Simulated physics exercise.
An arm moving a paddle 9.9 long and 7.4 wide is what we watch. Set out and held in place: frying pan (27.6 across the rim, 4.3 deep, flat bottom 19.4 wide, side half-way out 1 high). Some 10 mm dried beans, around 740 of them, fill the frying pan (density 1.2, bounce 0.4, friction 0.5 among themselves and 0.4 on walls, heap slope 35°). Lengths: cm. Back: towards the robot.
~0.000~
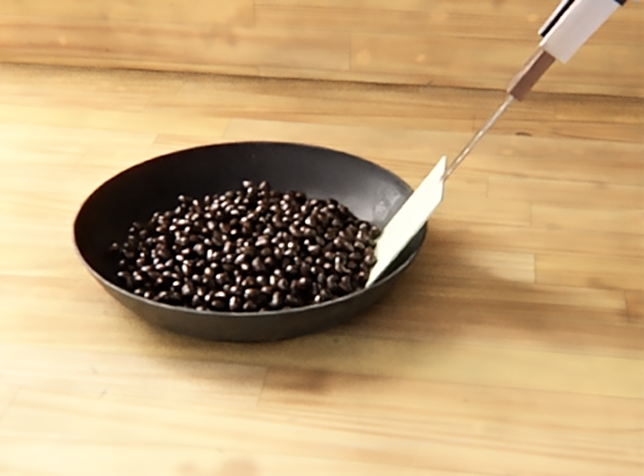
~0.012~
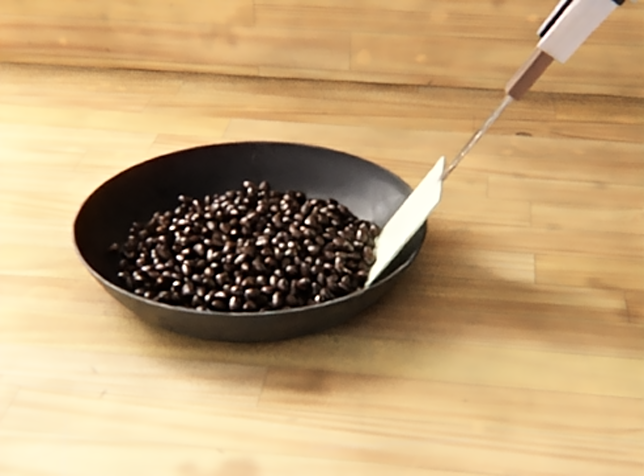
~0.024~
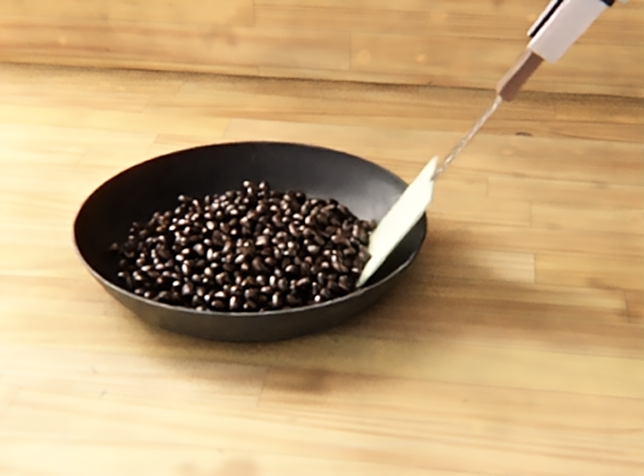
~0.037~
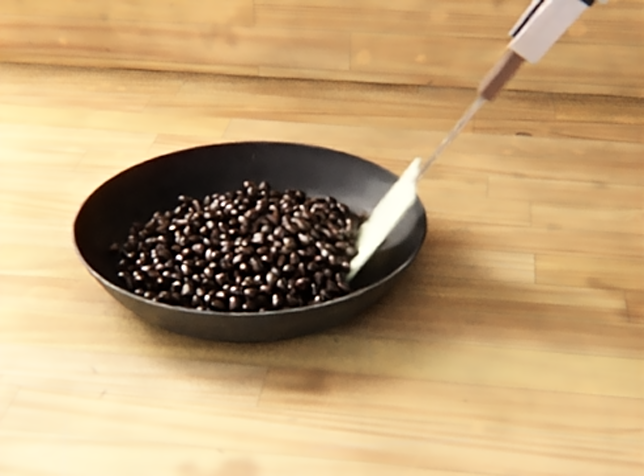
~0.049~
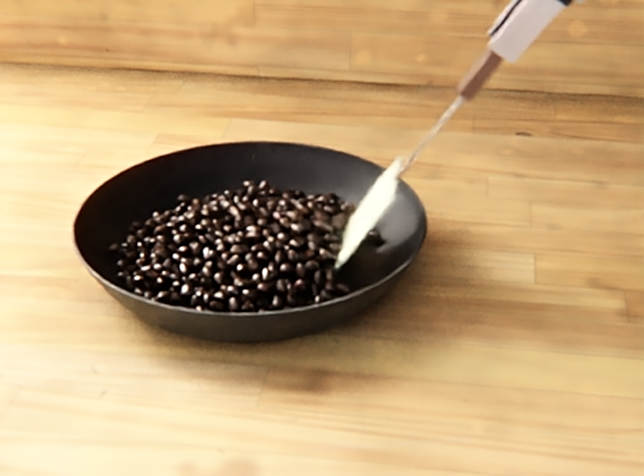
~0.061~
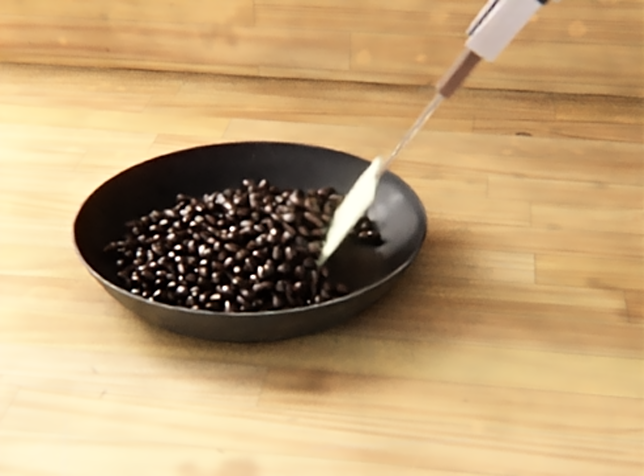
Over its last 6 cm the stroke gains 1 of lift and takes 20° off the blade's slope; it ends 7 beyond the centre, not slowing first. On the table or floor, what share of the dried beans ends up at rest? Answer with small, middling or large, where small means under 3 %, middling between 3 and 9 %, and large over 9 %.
It is middling.
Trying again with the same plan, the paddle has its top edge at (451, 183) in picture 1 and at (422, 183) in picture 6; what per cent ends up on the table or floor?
Off the vessel, on the table or floor: Some 0 percent.
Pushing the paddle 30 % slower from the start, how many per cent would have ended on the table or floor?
It would be near 0 per cent.
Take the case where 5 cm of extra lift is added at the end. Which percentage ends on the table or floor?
Some 15 in a hundred.
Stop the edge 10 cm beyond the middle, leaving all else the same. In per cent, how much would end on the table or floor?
Close to 20 per cent would end on the table or floor.
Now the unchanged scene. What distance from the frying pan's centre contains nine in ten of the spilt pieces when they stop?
That distance is around 25 cm.
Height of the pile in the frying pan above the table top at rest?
Roughly 5.5 centimetres.
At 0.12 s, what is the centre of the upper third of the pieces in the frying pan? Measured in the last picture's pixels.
Near pixel (215, 222).
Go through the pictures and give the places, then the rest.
The first picture shows the paddle top edge at (444, 177), sloping 57°; upper third of the load around (253, 240), from x 115 to 375, top at y 185; 739 in the frying pan.
The second picture shows the paddle top edge at (442, 178), sloping 57°; upper third of the load around (253, 240), from x 115 to 375, top at y 185.
The third picture shows the paddle top edge at (434, 178), sloping 57°; upper third of the load around (254, 240), from x 115 to 375, top at y 185.
The fourth picture shows the paddle top edge at (417, 178), sloping 57°; upper third of the load around (263, 237), from x 115 to 375, top at y 185.
The fifth picture shows the paddle top edge at (397, 177), sloping 57°; upper third of the load around (262, 233), from x 115 to 375, top at y 185.
The sixth picture shows the paddle top edge at (377, 176), sloping 57°; upper third of the load around (257, 230), from x 110 to 375, top at y 185; 739 in the frying pan.
After 0.09 s, sloping 57°, highest piece 6 above the table; 739 in the frying pan.
After 0.12 s, sloping 51°, highest piece 6 above the table; 739 in the frying pan.
After 0.33 s, sloping 37°, highest piece 6 above the table; 703 in the frying pan, 32 on the table or floor, 4 on the blade or in flight.
After 1.38 s, sloping 37°, highest piece 5 above the table; 703 in the frying pan, 36 on the table or floor.
In the end, 703 in the frying pan, 36 on the table or floor. That is 5 % on the table or floor.
